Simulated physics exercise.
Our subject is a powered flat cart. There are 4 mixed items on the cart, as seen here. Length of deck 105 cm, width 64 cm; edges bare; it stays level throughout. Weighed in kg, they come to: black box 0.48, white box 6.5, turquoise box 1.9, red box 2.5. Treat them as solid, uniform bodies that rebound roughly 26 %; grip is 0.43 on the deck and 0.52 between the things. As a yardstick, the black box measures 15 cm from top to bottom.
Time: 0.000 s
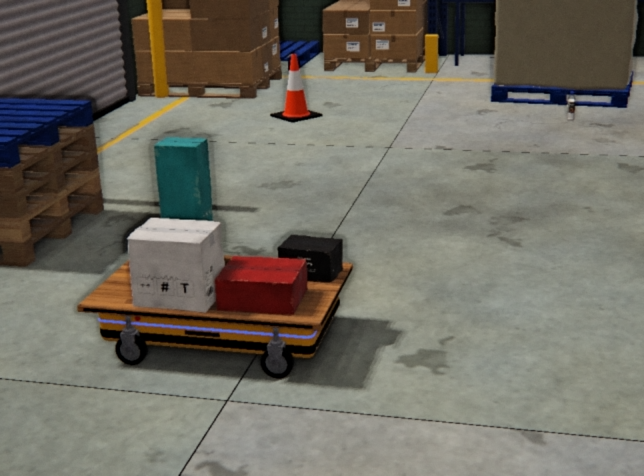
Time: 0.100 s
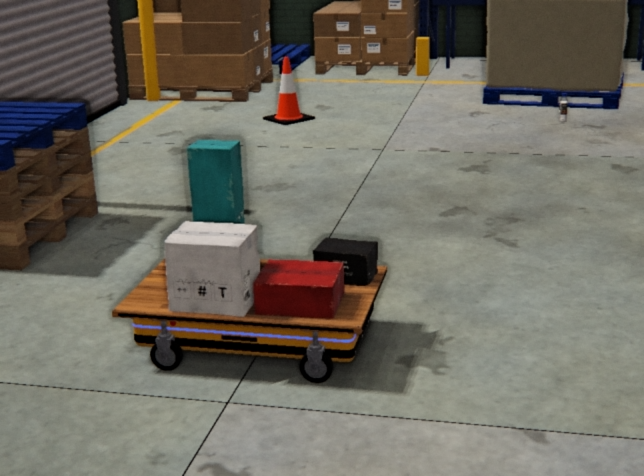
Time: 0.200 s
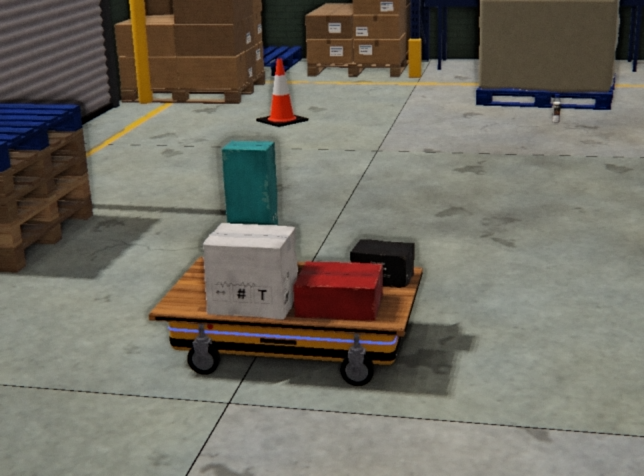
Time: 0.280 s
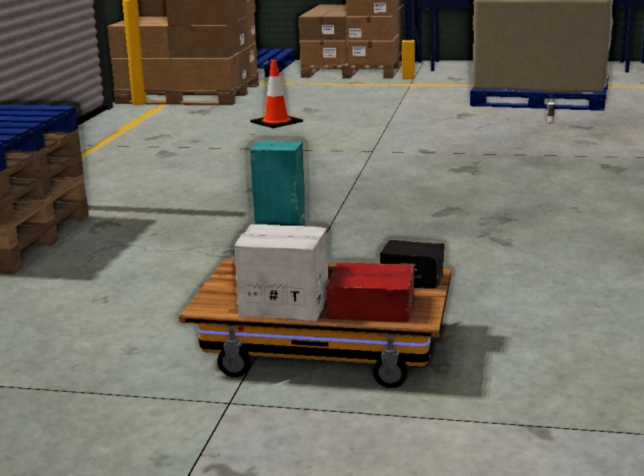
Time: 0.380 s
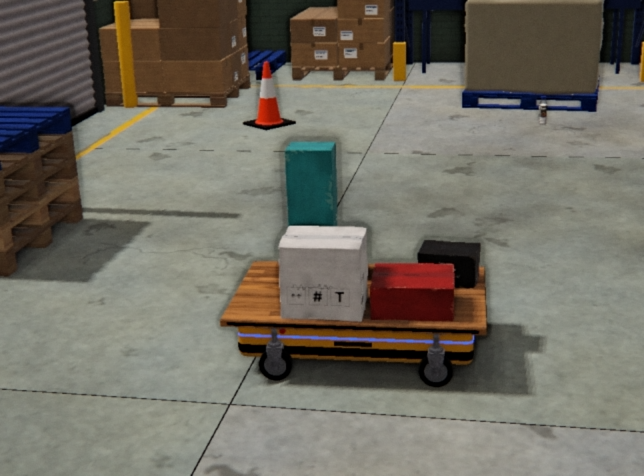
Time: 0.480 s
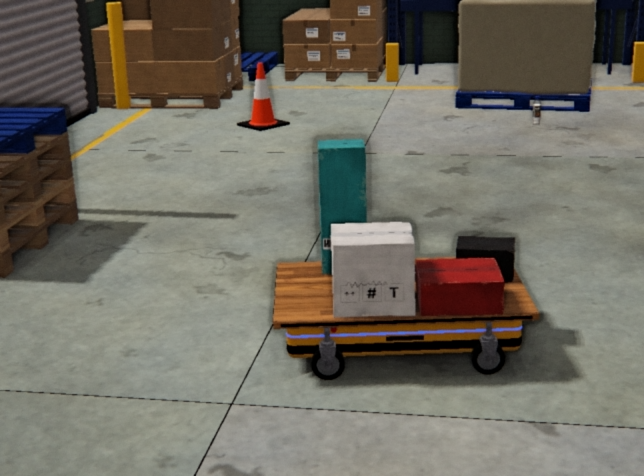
The footage shows a flat wheeled cart carrying a white box, a red box, a black box and a tall turquoise box rolling steadily rightward across a warehouse floor, then turning slightly as it continues past an orange traffic cone behind.
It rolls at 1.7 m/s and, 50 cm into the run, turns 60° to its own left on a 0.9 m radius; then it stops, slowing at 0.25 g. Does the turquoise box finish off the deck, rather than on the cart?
No.
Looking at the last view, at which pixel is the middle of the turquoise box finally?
Around (515, 152).
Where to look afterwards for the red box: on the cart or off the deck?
When everything stops, the red box is out of bounds.
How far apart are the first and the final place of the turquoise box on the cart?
Net distance near 0 cm.
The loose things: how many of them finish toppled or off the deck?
The number is 1.
By 0.68 s, 116 cm covered, turned 32°; black box 24 cm from its spot; red box 18 cm from its spot; white box 3 cm from its spot.
By 0.88 s, 150 cm covered, turned 54°; red box now off the deck; black box 38 cm from its spot; white box 5 cm from its spot.
By 1.08 s, 183 cm covered, turned 60°; black box 36 cm from its spot; white box 5 cm from its spot.
By 1.38 s, 219 cm covered, turned 60°; black box 36 cm from its spot; white box 5 cm from its spot.
When it is over (3.3 s), off the deck, red box; not toppled but over 10 cm from the start, black box; the other 2 within 10 cm of the start. In the last view, turquoise box near (515, 152).
